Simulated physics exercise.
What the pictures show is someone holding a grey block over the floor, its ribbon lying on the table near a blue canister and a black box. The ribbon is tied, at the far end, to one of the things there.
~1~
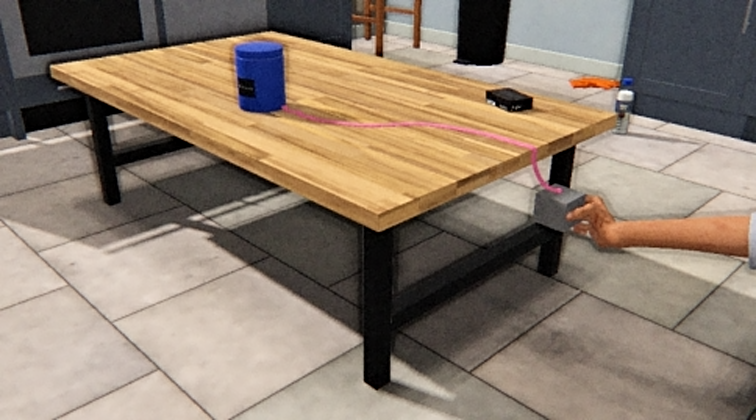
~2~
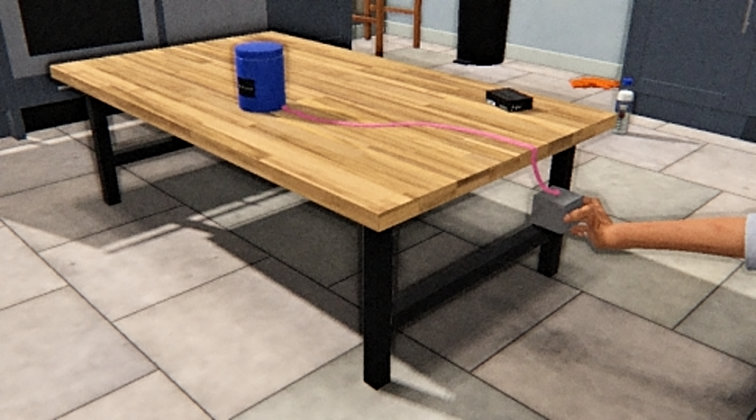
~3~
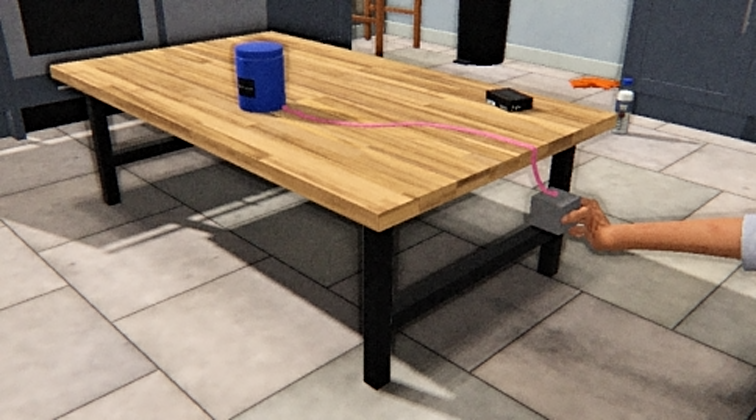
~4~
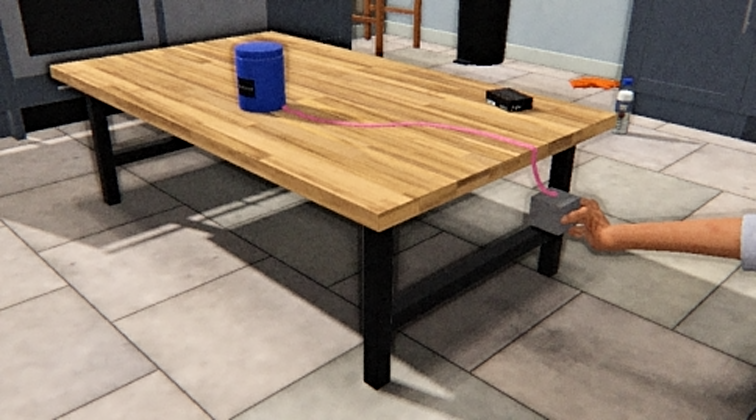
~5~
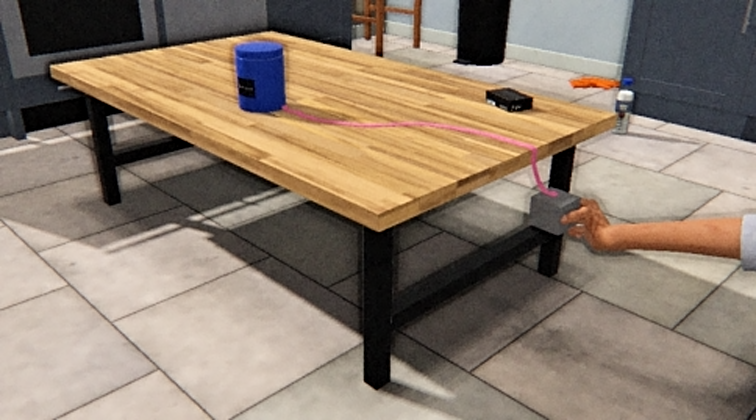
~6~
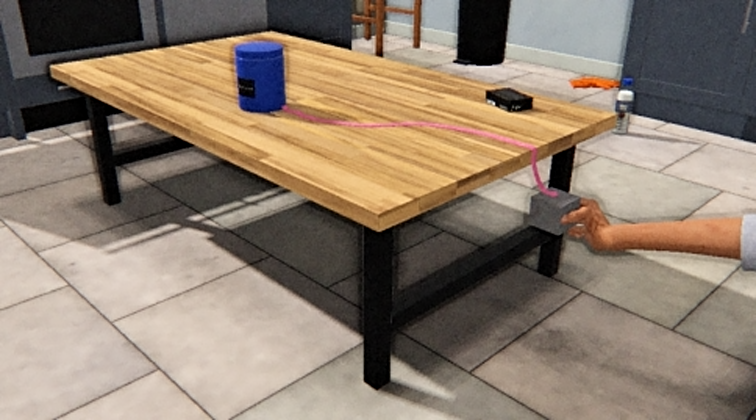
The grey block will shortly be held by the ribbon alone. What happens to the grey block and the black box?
So the grey block is left hanging while the black box holds its position.
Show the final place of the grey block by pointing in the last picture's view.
When everything settles, look roughly at (532, 265).
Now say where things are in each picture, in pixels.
In the first picture, grey block (559, 208); blue canister (259, 47); black box (510, 94).
In the second picture, grey block (557, 209).
In the third picture, grey block (555, 210).
In the fourth picture, grey block (554, 211); ribbon through (343, 124) (428, 125).
In the fifth picture, grey block (554, 211); ribbon through (343, 124) (428, 125).
In the sixth picture, grey block (554, 211); blue canister (259, 47); black box (510, 94); ribbon tied to the canister, with little slack.
Then, 0.70 s after the last picture, block below the edge near (497, 250); canister shifted a little; box unmoved.
Then, 1.66 s after the last picture, block below the edge near (512, 265); canister shifted a little; box unmoved.
At rest, block below the edge near (532, 265); canister shifted a little; box unmoved. The grey block hangs in the air and the black box remains where it stands.
